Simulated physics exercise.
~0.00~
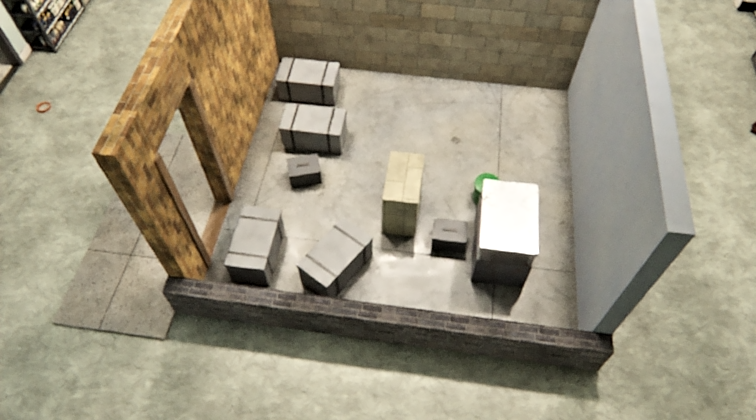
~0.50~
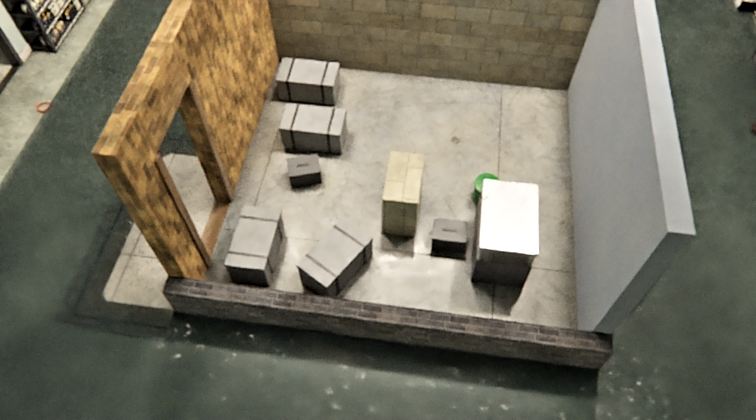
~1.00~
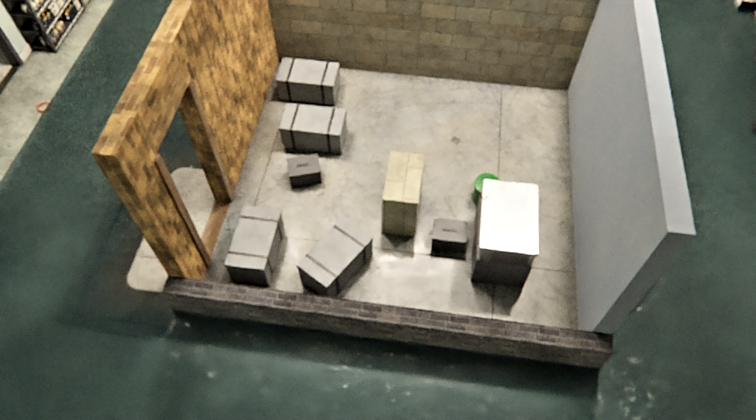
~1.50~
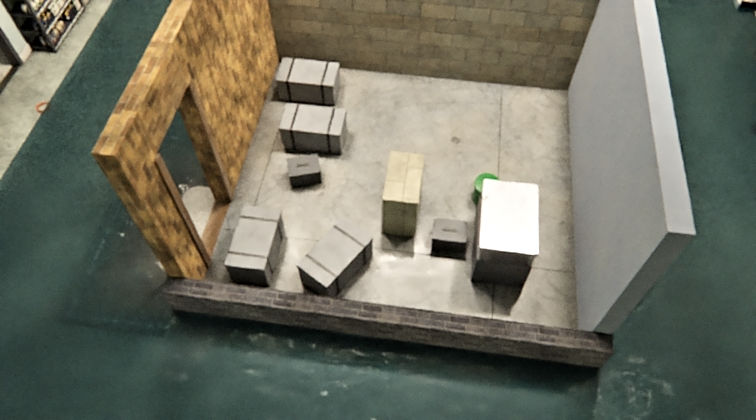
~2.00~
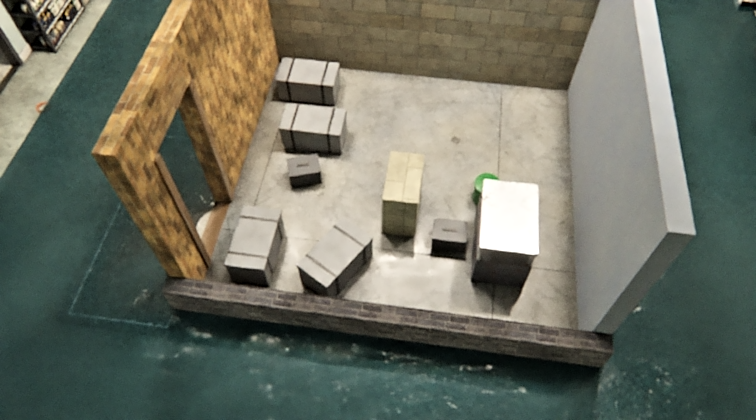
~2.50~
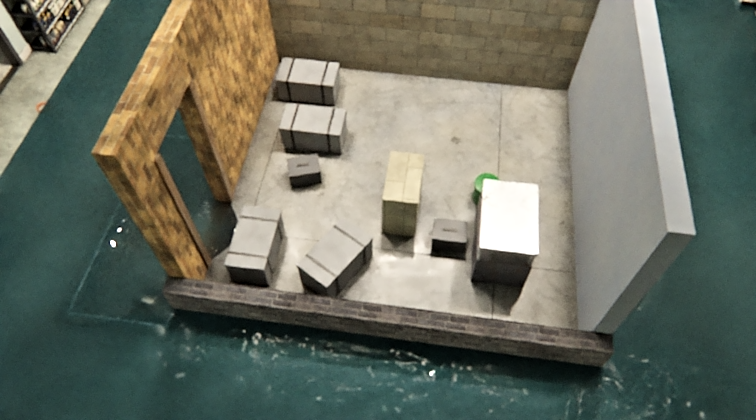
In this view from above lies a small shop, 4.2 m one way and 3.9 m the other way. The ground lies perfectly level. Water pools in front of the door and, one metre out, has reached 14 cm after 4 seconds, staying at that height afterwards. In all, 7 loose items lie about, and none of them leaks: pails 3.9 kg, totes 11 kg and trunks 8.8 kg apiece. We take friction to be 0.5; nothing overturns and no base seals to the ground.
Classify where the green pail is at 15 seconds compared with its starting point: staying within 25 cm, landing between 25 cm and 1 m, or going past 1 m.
The green pail stays within 25 cm.
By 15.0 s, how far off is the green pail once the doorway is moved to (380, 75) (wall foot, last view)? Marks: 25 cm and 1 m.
Green pail: Remains in position.
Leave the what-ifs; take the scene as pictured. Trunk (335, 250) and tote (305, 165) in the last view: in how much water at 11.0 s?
Roughly 6 and 3 cm.
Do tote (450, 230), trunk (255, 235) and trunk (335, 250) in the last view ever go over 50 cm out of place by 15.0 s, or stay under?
Taking them in order: Smaller; greater; greater.
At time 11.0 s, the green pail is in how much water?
Near 1 cm deep.
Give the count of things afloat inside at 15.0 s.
The number is 4.
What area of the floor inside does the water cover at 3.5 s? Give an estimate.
I'd estimate close to 1.0 m2.
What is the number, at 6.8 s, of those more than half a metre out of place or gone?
That would be 2.
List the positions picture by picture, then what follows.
The green pail at (488, 184) rests on the ground; water covers 0.0 m2; 0 of 7 have shifted, in the first frame.
The green pail at (488, 184) rests on the ground; 0.0 m2 under water; 0 of 7 have shifted, in the second frame.
The green pail at (488, 184), on the bottom; water covers 0.0 m2; 0 of 7 have shifted, in the third frame.
The green pail at (488, 184), on the bottom; water covers 0.0 m2; 0 of 7 have shifted, in the fourth frame.
The green pail at (488, 184) rests on the ground; 0.0 m2 under water; 0 of 7 have shifted, in the fifth frame.
The green pail at (488, 184) rests on the ground; 0.1 m2 under water; 0 of 7 have shifted, in the sixth frame.
After 3.5 s the green pail is near (488, 184), 0.0 m from its start, aground; 0 afloat.
After 6.8 s the green pail is near (488, 184), 0.0 m from its start, aground; 2 afloat.
After 11.0 s the green pail is near (488, 184), 0.0 m from its start, aground; 2 afloat.
After 15.0 s the green pail is near (488, 184), 0.0 m from its start, aground; 4 afloat.
